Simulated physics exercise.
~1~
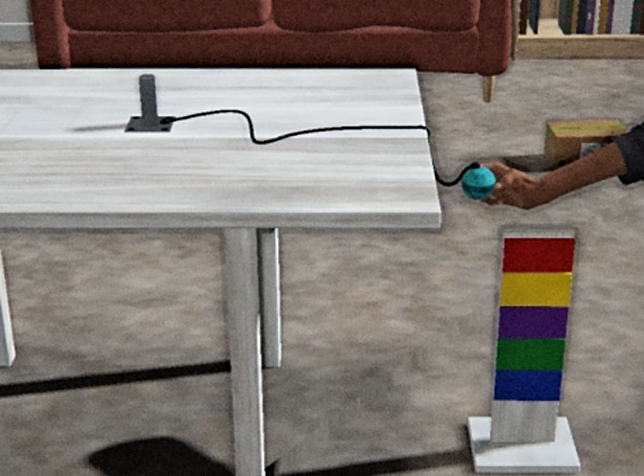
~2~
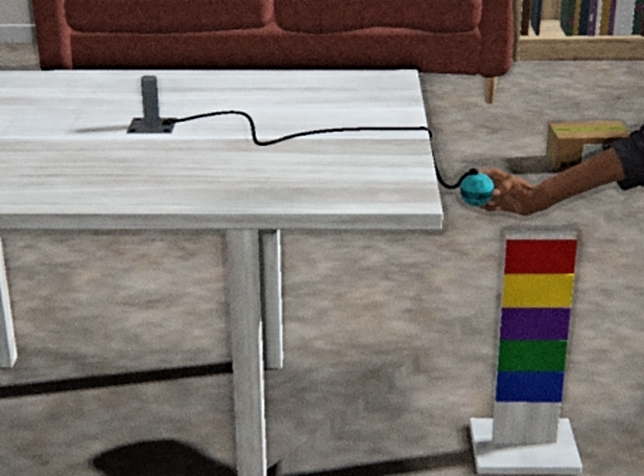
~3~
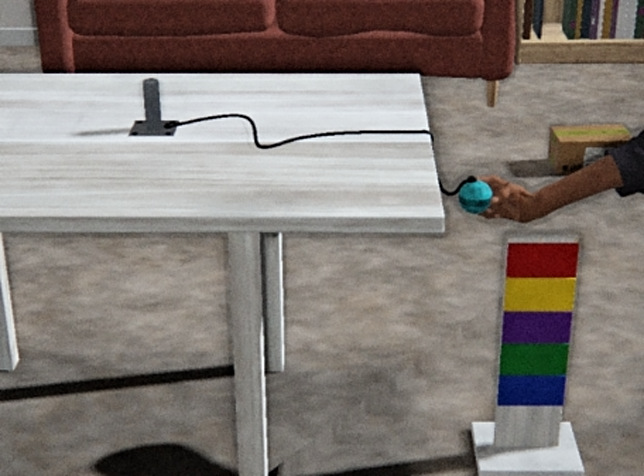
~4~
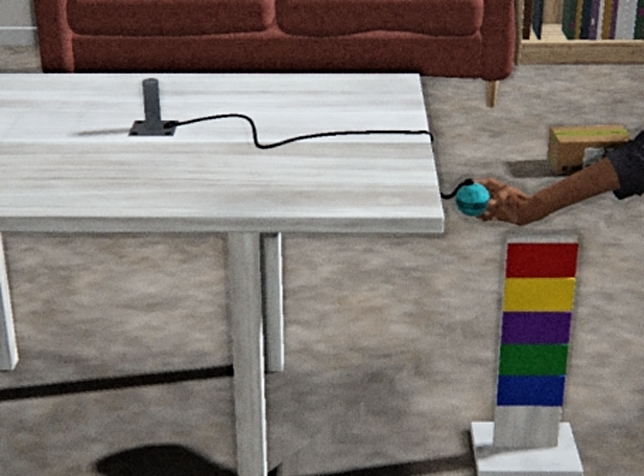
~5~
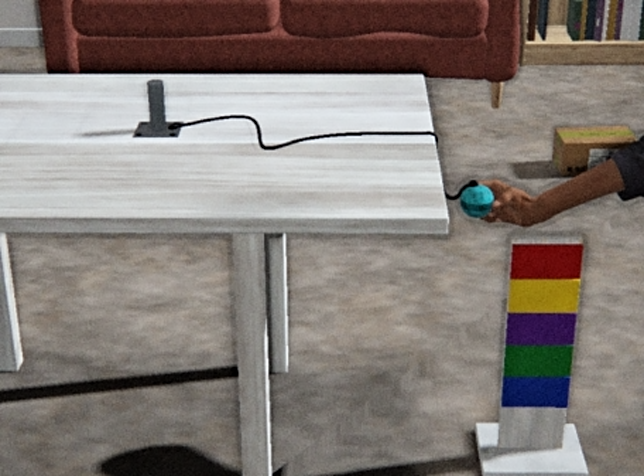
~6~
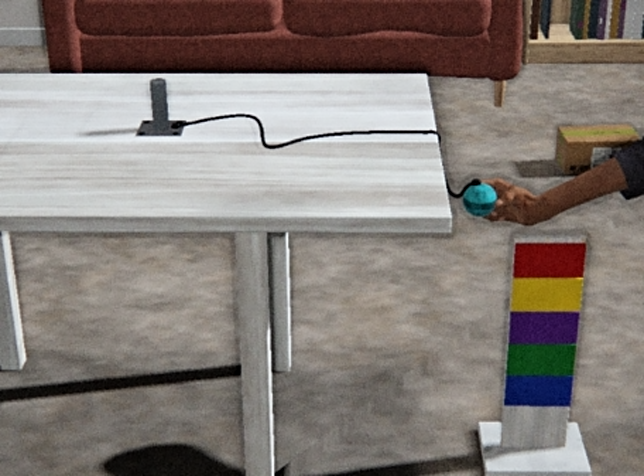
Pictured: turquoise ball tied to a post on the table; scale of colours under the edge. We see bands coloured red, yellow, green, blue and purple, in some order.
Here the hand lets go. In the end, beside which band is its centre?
Beside purple.
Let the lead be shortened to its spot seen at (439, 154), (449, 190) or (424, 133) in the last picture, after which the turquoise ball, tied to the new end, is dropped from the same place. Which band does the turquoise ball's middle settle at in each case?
In order of the tries: Red; then yellow; then none, it hangs higher.
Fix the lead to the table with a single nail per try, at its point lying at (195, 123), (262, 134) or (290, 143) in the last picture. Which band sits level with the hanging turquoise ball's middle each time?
Going through them one at a time, the answers are purple; yellow; red.
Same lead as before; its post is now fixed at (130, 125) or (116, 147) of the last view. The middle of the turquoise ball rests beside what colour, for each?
Result 1: Yellow. Result 2: Yellow.
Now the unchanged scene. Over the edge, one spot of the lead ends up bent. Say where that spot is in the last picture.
About (356, 133).
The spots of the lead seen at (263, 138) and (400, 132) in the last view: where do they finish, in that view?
They end up at (321, 135) and (438, 189).
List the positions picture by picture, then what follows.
In the first frame, turquoise ball (478, 183); red (539, 257); yellow (536, 291); purple (533, 323); green (531, 356); blue (528, 386).
In the second frame, turquoise ball (477, 190); lead through (202, 116) (253, 126) (282, 140) (360, 129) (430, 146).
In the third frame, turquoise ball (475, 197).
In the fourth frame, turquoise ball (472, 200); lead through (204, 119) (254, 129) (284, 143) (361, 133) (430, 150).
In the fifth frame, turquoise ball (477, 201).
In the sixth frame, turquoise ball (480, 200); lead through (211, 119) (262, 129) (291, 143) (369, 133) (438, 150).
A little later, ball near (402, 319); level with purple.
Next, ball near (448, 326); level with purple.
When it is over, ball near (435, 327); level with purple. Its centre hangs level with the purple band.
